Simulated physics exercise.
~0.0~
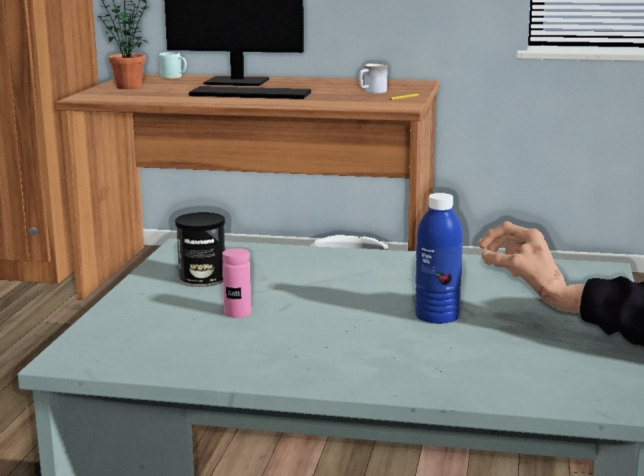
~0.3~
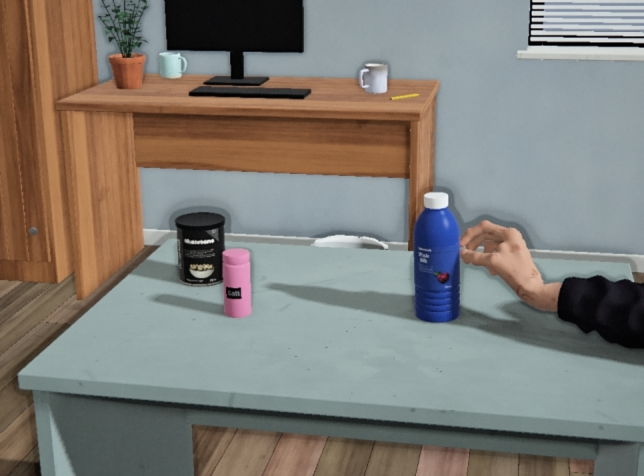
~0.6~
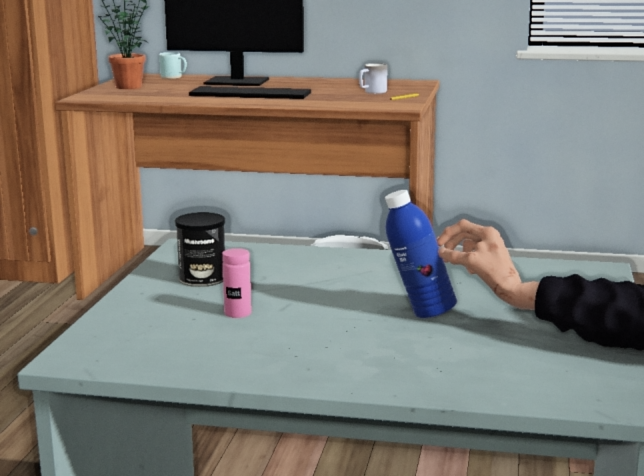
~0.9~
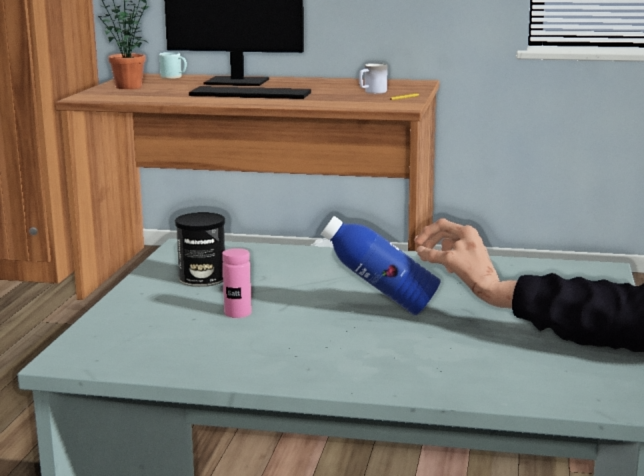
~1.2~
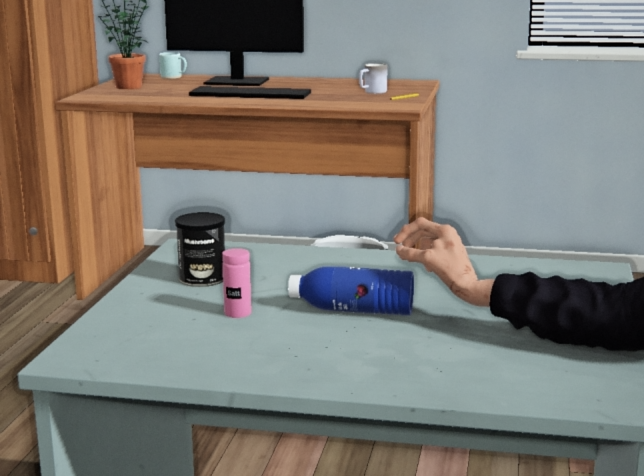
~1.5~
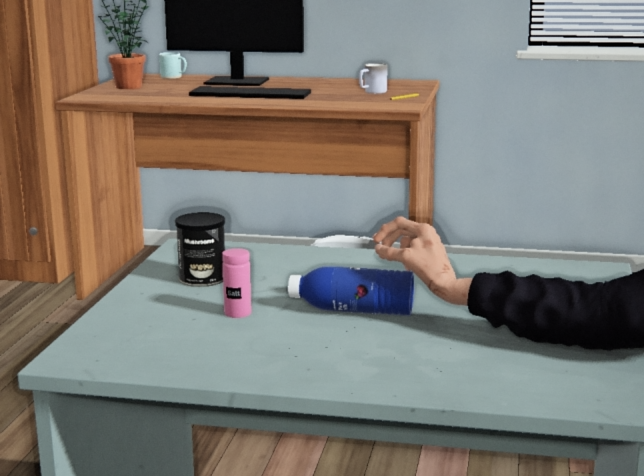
A blue bottle standing on a pale green table was pushed over to the left by a hand coming in from the right, tilting until it landed on its side, while the black tin and pink shaker stayed standing where they were.
